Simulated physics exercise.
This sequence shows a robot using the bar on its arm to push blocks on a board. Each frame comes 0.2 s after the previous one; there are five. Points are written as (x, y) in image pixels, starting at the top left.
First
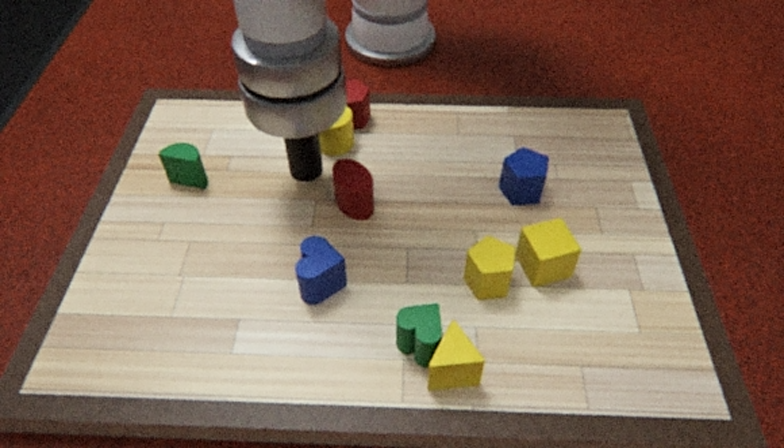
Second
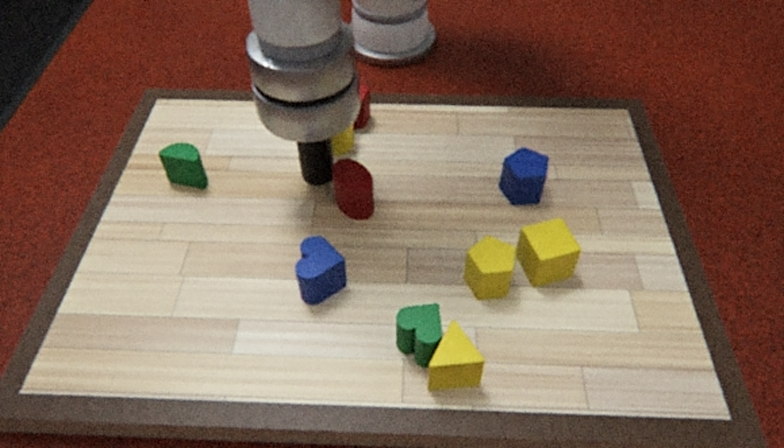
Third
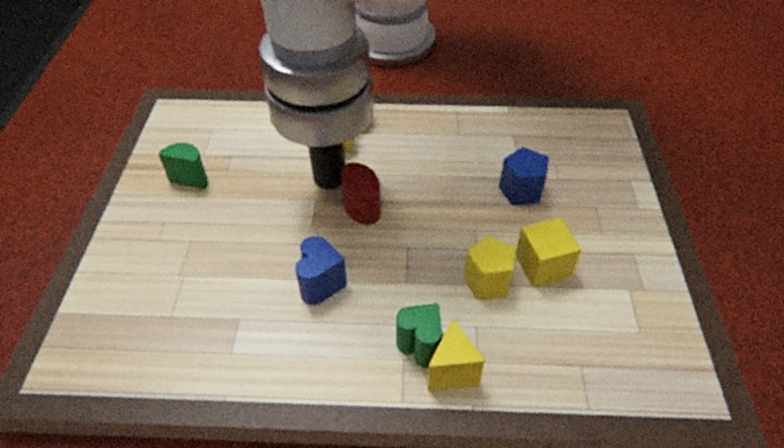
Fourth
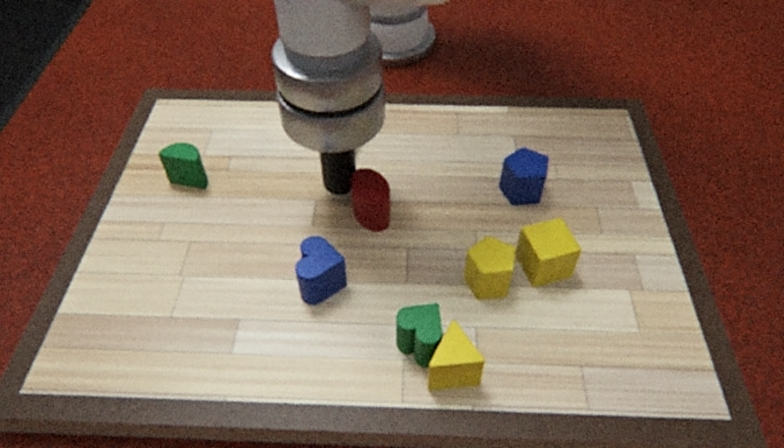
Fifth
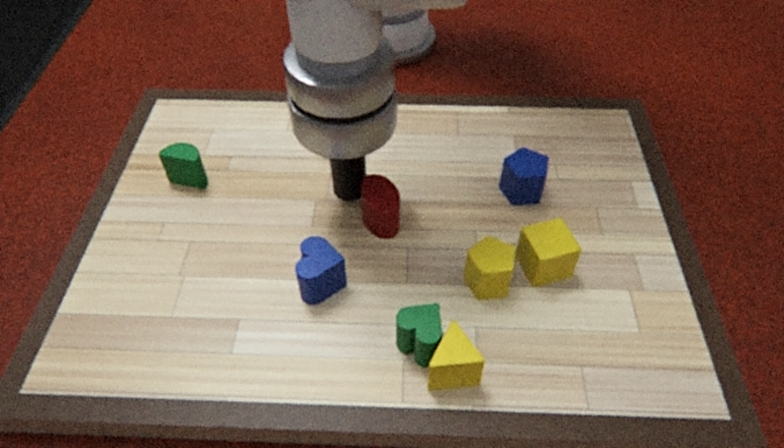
A robot arm with a dark bar hangs over a pale wooden board on a red surface, seen from above at an angle by a still camera. Around a red elliptical block lie a green piece at left, blue blocks, yellow blocks at right, and green and yellow ones near the front. The bar moves slightly right and forward, then nudges the red block a short way along.
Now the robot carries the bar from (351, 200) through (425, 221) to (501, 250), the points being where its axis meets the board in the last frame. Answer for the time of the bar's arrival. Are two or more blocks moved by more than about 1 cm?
My answer is no.
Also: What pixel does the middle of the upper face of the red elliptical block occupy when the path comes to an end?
Located at (423, 224).
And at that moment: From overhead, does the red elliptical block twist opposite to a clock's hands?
Final answer: No.
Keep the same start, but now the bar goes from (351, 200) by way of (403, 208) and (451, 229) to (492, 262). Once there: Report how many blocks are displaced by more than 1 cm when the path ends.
It should be two, as far as I can tell.
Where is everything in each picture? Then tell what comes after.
The first frame shows bar tip (306, 171); block tops, red elliptical block (352, 175); yellow five-sided block (493, 255); yellow square piece (551, 238).
The second frame shows bar (318, 174); blocks unchanged.
The third frame shows bar (330, 178); red elliptical block (360, 179).
The fourth frame shows bar (340, 183); red elliptical block (370, 185).
The fifth frame shows bar (350, 189); red elliptical block (380, 192); yellow five-sided block (493, 255); yellow square piece (551, 238).
The first path, step by step. One third of the way, bar (401, 203); red elliptical block (411, 214), turned 60° clockwise.
Two thirds of the way, bar (452, 220); red elliptical block (423, 224), turned 110° clockwise.
At the end, bar (503, 240); red elliptical block (423, 224), turned 110° clockwise; yellow five-sided block in place; yellow square piece (555, 240).
